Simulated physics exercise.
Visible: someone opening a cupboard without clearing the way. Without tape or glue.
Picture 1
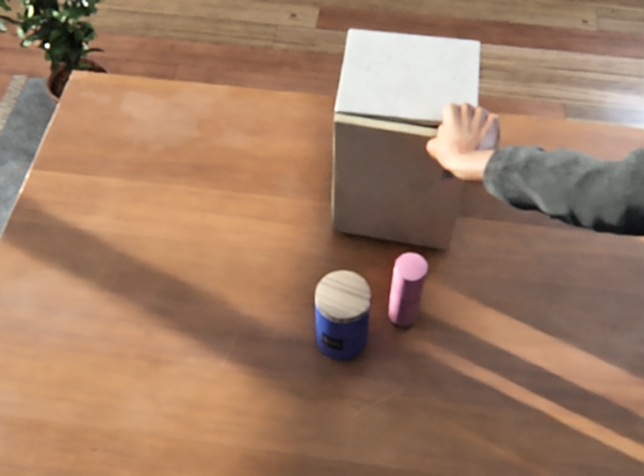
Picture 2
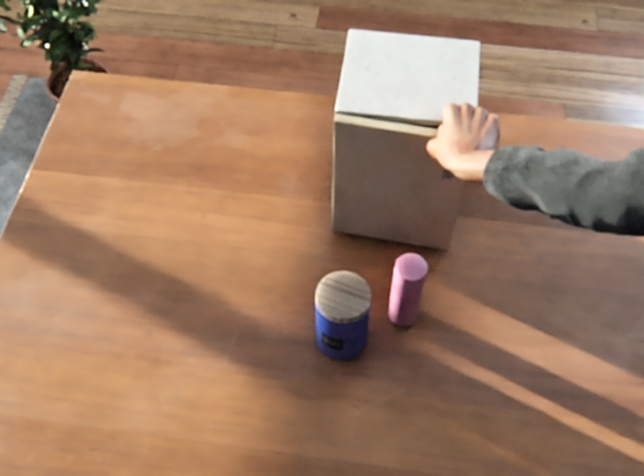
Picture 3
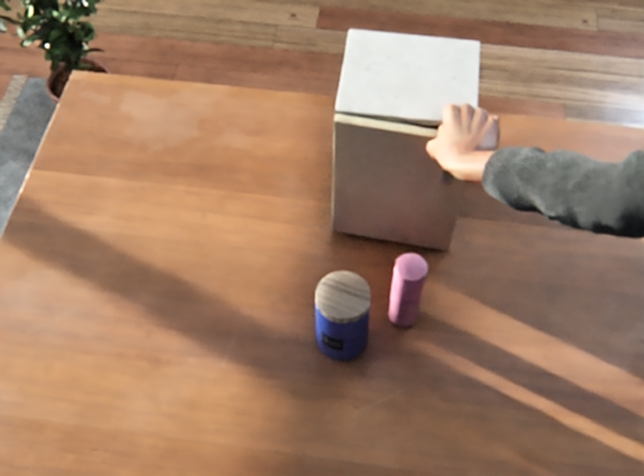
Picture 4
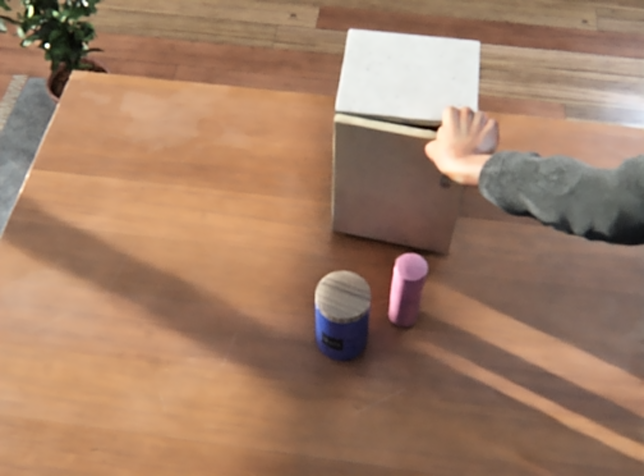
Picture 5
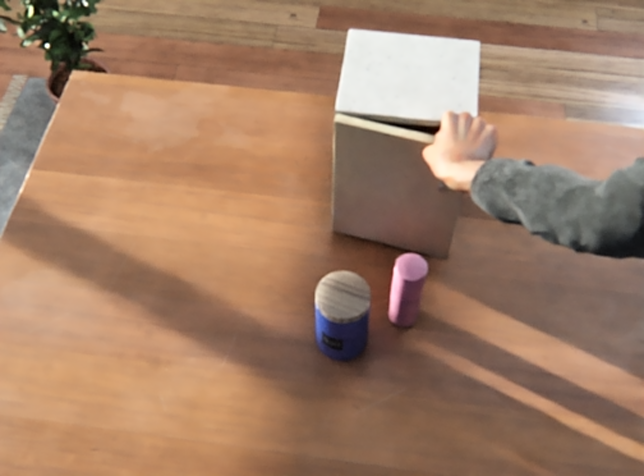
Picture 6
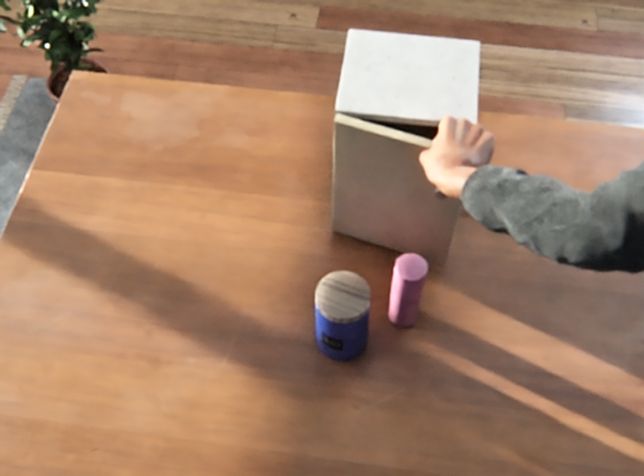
On a wooden table, a hand slowly pulling a pale box-shaped cupboard's door slightly open behind a blue jar and pink candle.
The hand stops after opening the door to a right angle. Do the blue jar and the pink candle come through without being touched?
As it plays out, the blue jar gets pushed, the pink candle gets pushed.
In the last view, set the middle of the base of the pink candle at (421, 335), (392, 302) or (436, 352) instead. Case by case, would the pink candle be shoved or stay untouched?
Stays clear; gets hit; stays clear.
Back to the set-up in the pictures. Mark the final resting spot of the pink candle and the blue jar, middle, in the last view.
Pink candle: (345, 332); blue jar: (293, 332).
Then, 1.06 s on from there, door 60° open; blue jar displaced a little near (328, 321); pink candle displaced about its own width near (370, 315).
In the end, the blue jar is pushed along, near (293, 332); the pink candle is pushed along, near (344, 332).
